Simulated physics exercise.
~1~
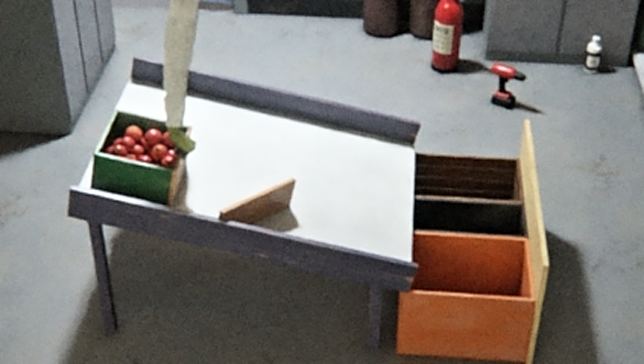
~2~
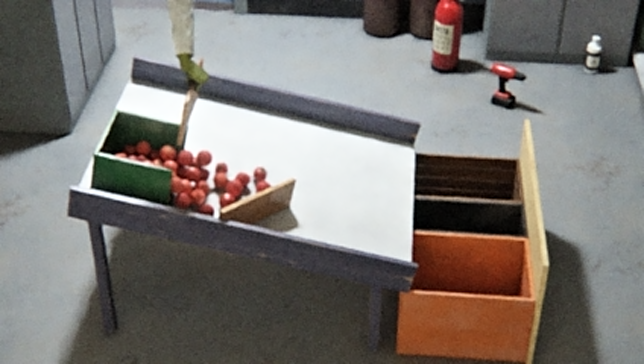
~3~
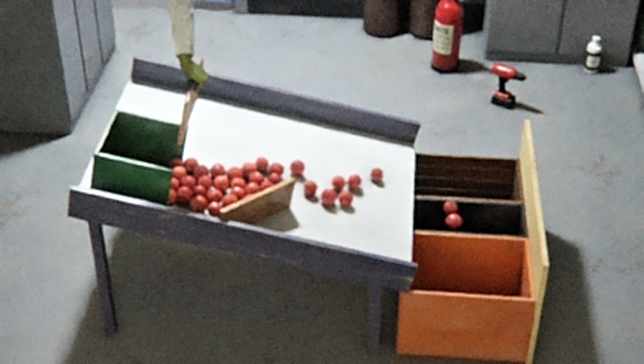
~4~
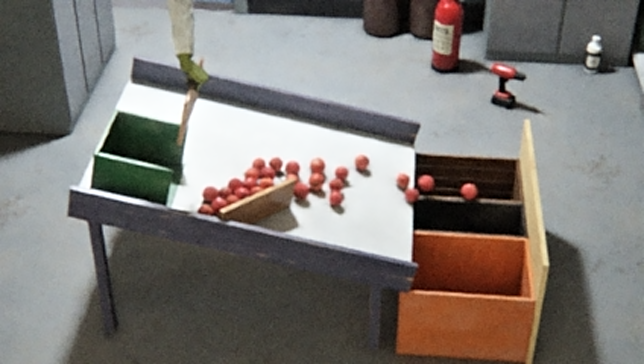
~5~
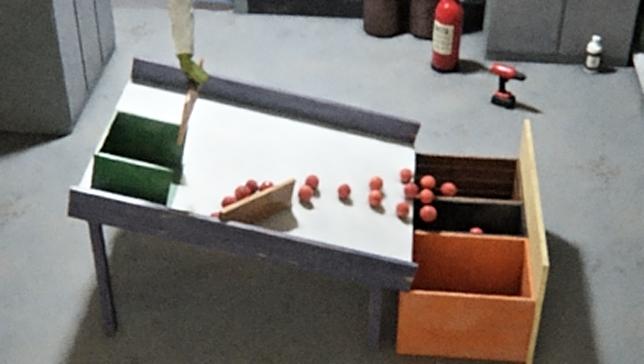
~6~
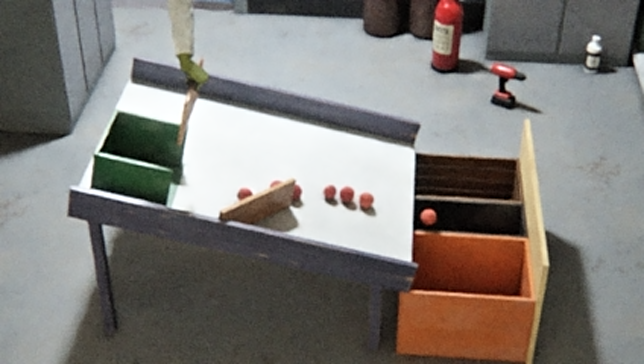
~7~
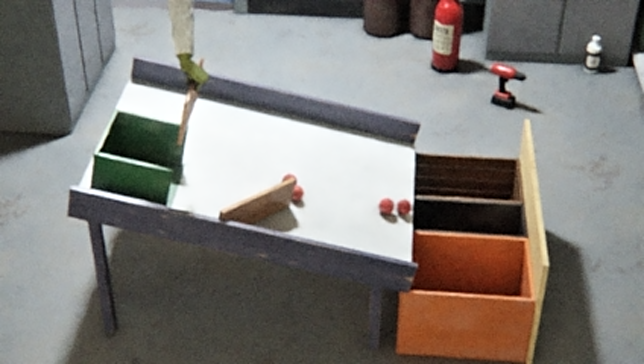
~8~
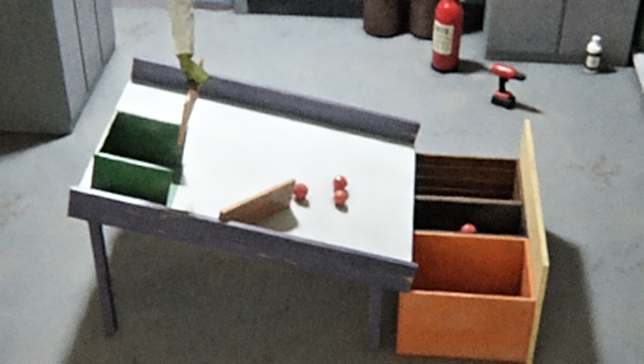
On a tilted white table in a workshop, a gate was lifted from a green pen and red tomatoes rolled right past an angled board, dropping mostly into the black tote and some into the wooden tub, with a few still on the slope.
